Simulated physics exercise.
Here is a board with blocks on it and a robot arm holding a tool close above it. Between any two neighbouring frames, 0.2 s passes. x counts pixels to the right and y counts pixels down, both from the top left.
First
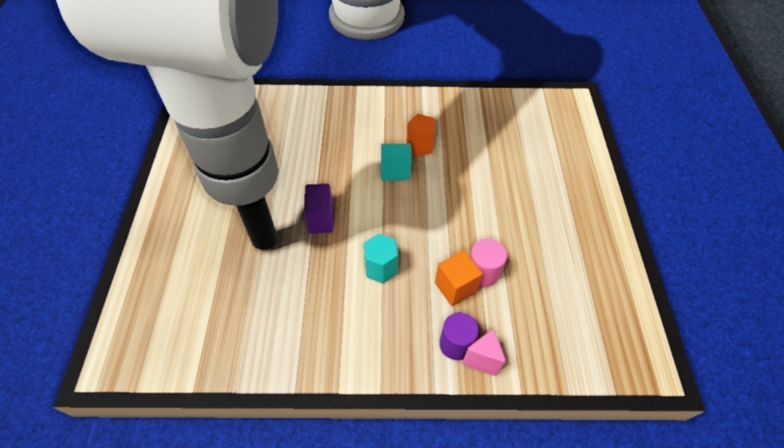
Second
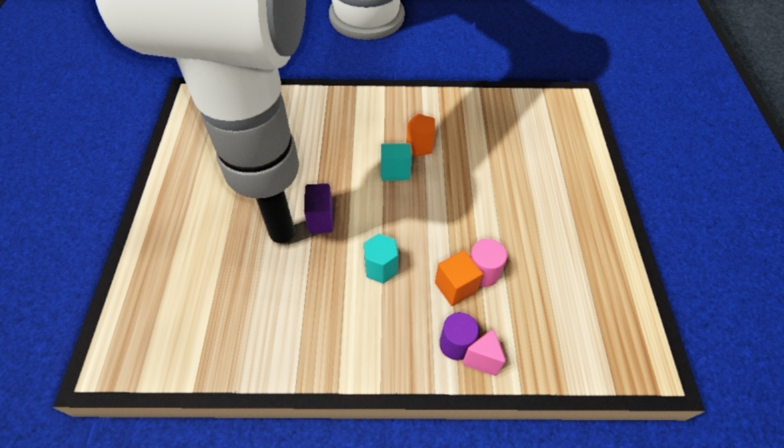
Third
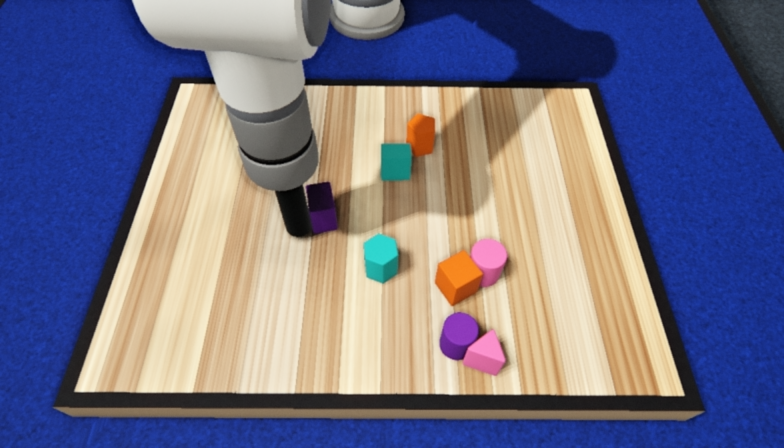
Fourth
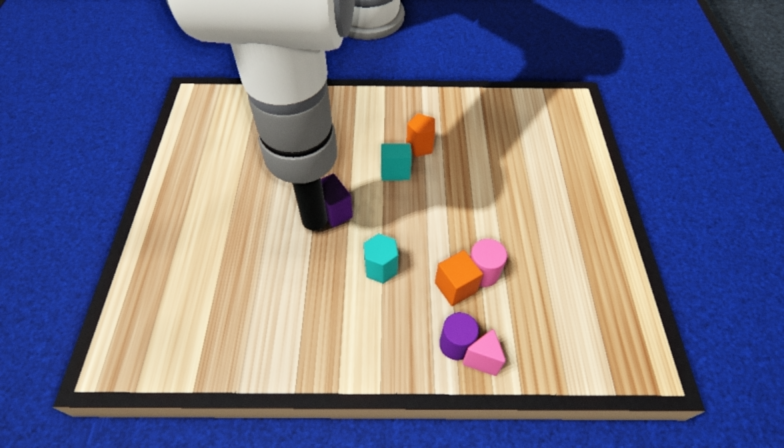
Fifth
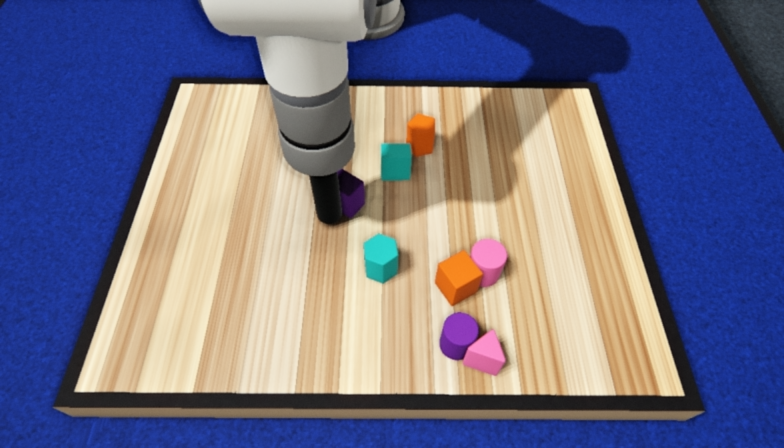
A robot arm moves right and pushes a dark purple block across the wooden board.
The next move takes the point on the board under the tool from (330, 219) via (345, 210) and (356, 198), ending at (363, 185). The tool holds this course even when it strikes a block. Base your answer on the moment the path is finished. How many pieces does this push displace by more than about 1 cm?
That's two.
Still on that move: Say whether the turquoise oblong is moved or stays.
By the last moment of the path, the turquoise oblong has shifted.
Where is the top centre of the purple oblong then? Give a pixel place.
Top centre: (377, 147).
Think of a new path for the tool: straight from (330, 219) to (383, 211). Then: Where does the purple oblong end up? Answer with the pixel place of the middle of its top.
The middle of its top is at (358, 171).
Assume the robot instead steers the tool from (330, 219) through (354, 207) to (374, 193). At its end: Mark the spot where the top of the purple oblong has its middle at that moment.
At (367, 153).
The first path, step by step. Halfway along, tool (351, 199); purple oblong (362, 164), turned 15° anticlockwise.
At the end, tool (363, 180); purple oblong (377, 147); turquoise six-sided block in place; turquoise oblong (408, 142), turned 25° clockwise.
